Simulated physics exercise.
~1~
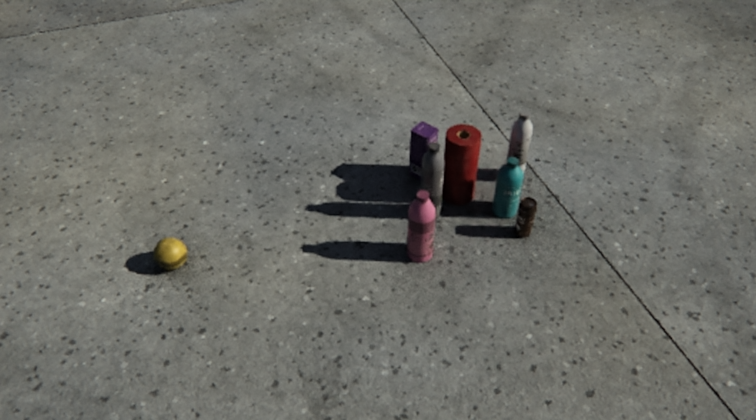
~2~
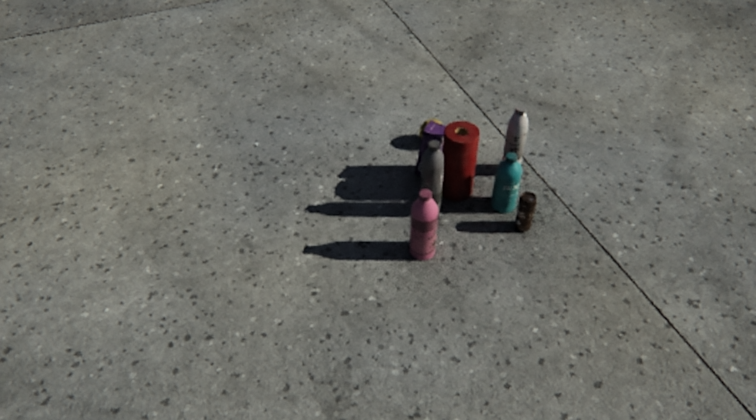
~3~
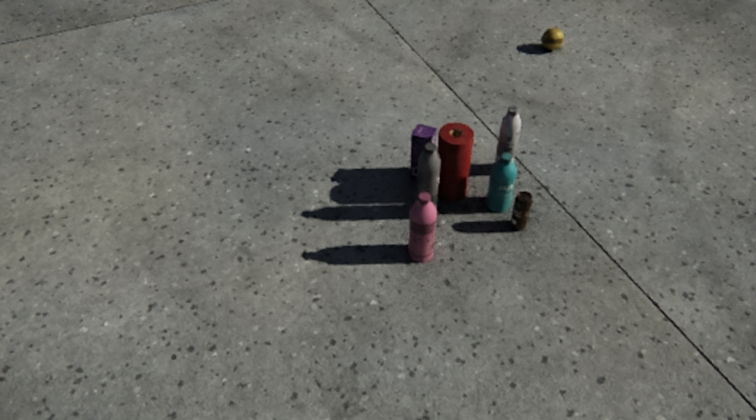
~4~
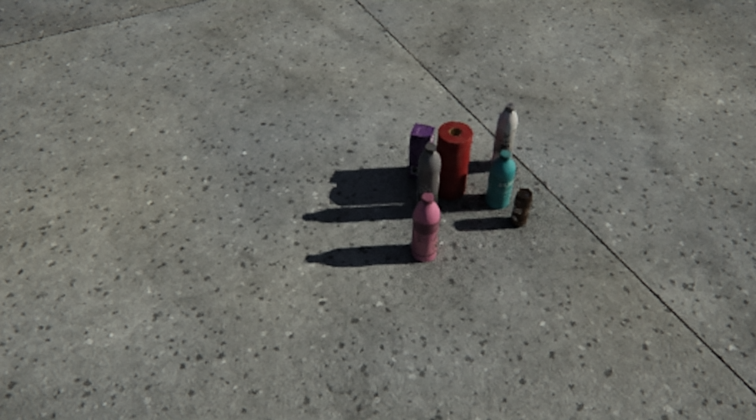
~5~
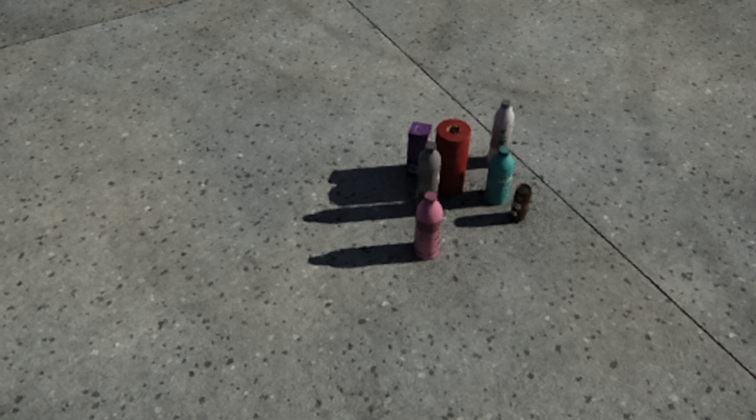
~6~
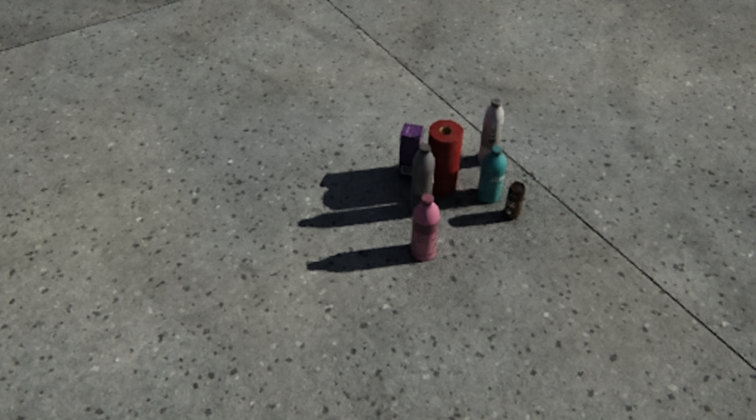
To begin with, a yellow ball is at the left on a speckled grey floor, apart from a cluster of seven upright things, among them a tall red roll, a purple carton, a brown can and pink, grey, turquoise and white bottles. The ball travels right and away, passing behind the cluster, where it is partly hidden near the carton. It then comes out beyond the group at the upper right and leaves the view. The view drifts slightly sideways around the scene. Nothing tips over, and all seven things are still standing in their cluster at the end.
